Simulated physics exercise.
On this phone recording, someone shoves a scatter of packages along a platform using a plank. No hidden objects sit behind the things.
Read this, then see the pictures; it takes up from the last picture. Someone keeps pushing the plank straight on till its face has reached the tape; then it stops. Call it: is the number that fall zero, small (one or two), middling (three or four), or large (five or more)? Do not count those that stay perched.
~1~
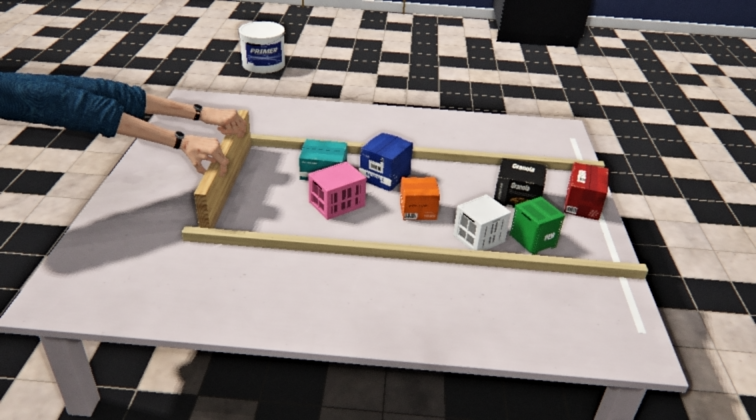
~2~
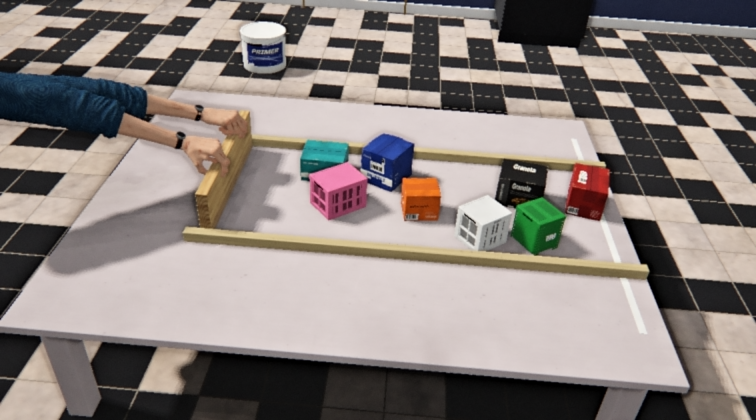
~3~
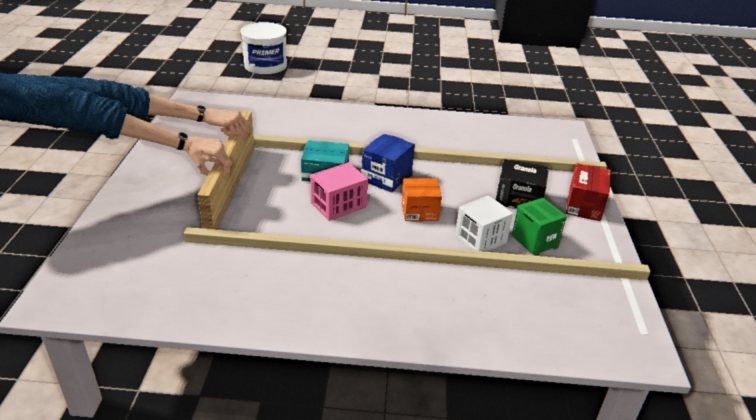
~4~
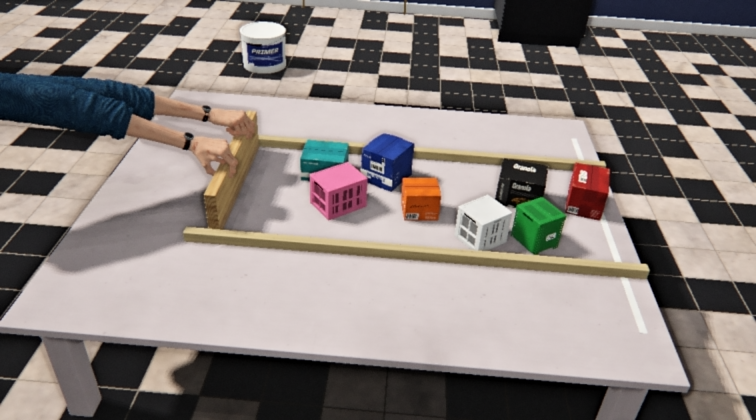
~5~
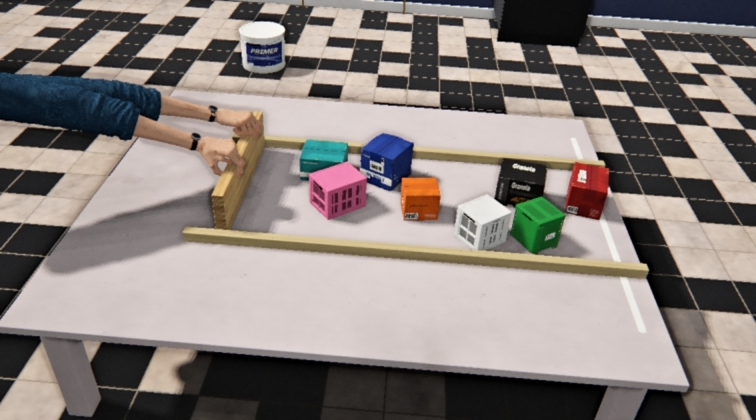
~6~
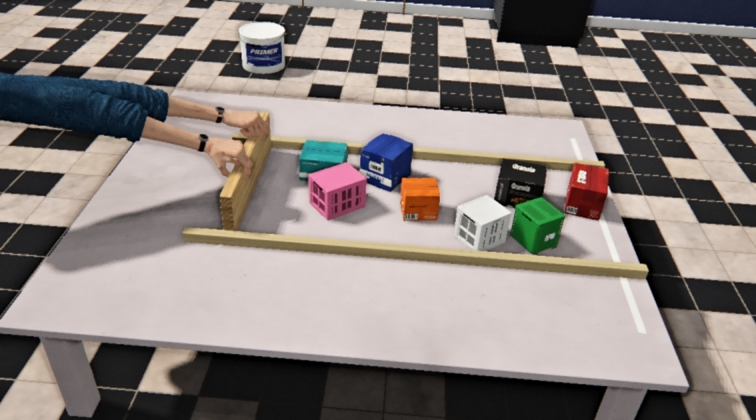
It is large.
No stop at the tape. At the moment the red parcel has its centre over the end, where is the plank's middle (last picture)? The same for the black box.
Points: About (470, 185) and about (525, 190).
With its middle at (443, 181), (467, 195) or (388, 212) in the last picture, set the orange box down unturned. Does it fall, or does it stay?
Spot by spot: It ends up off; it ends up off; it never drops.
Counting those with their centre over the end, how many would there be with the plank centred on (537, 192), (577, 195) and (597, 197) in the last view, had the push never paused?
2, 5 and 5.
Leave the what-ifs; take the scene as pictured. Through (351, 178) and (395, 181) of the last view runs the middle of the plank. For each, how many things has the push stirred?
At first I count 4, and then 4.
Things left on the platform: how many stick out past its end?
2.
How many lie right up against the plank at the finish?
The number is 2.
Soon after, none off yet; red parcel at rest near (587, 191); green tote at rest near (537, 227); black box at rest near (520, 185).
After that, none off yet; red parcel displaced a little near (594, 192); green tote at rest near (537, 227); black box displaced about its own width near (551, 189).
And then, one off so far; red parcel off the edge near (639, 301); green tote displaced well along near (604, 241); black box displaced well along near (630, 202).
In the end, the number that fall off is five or more; gone, turquoise box, blue parcel, orange box, black box, green tote and red parcel.
